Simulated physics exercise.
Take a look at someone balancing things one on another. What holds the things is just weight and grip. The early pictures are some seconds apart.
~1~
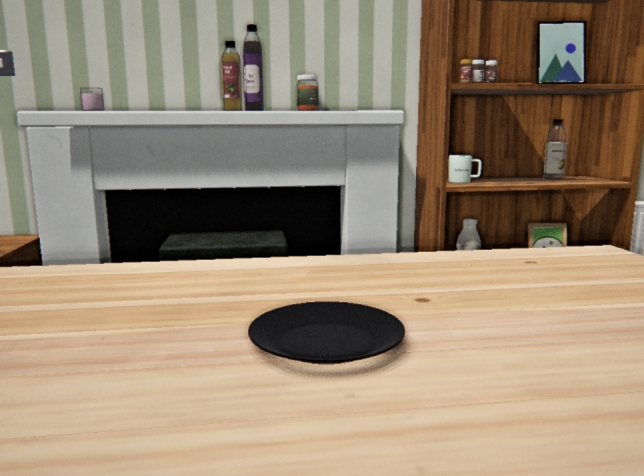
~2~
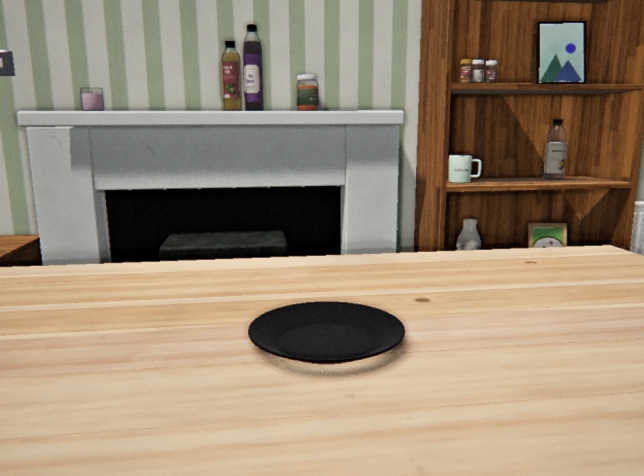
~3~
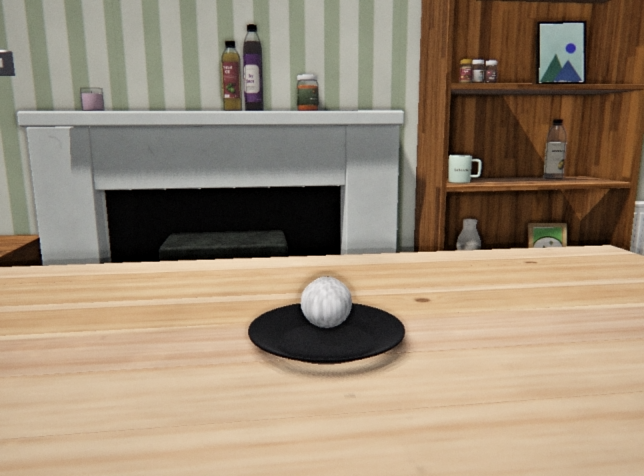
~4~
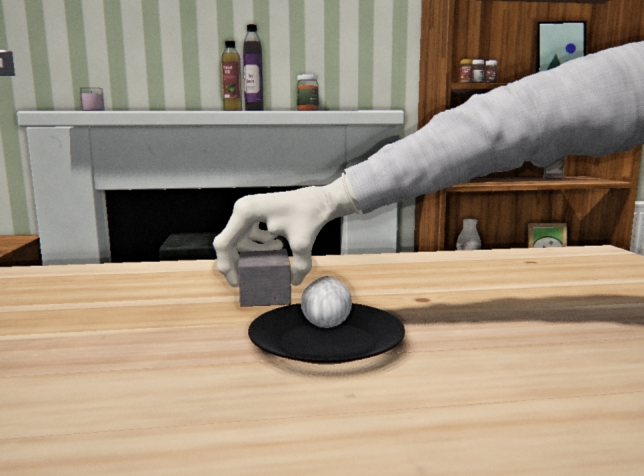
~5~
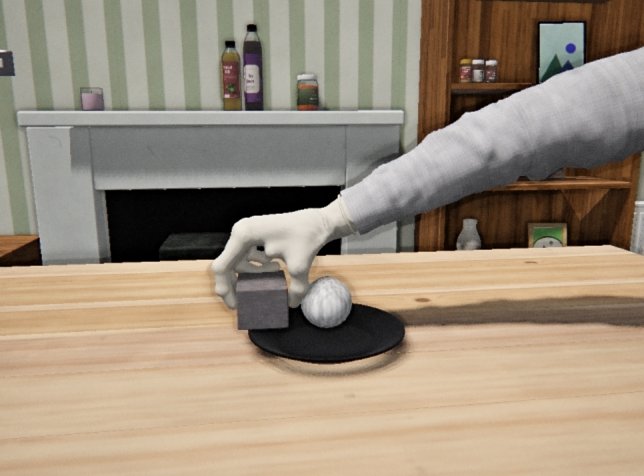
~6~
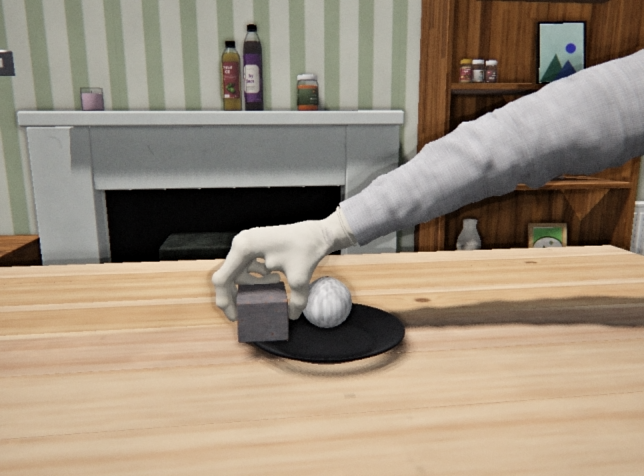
Gloved hand lowering a grey block beside a pale ball on a black plate, after the ball appears on the plate.
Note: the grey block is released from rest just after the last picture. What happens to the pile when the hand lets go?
The build stays upright.
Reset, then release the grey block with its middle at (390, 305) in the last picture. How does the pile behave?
The pile remains standing.
Then, 0.20 s on from there, no change.
Then, 0.40 s on from there, grey block resting near (262, 311).
In the end, all 3 unmoved. At the end, from the last picture's camera, grey block near (262, 311). The pile stays up.
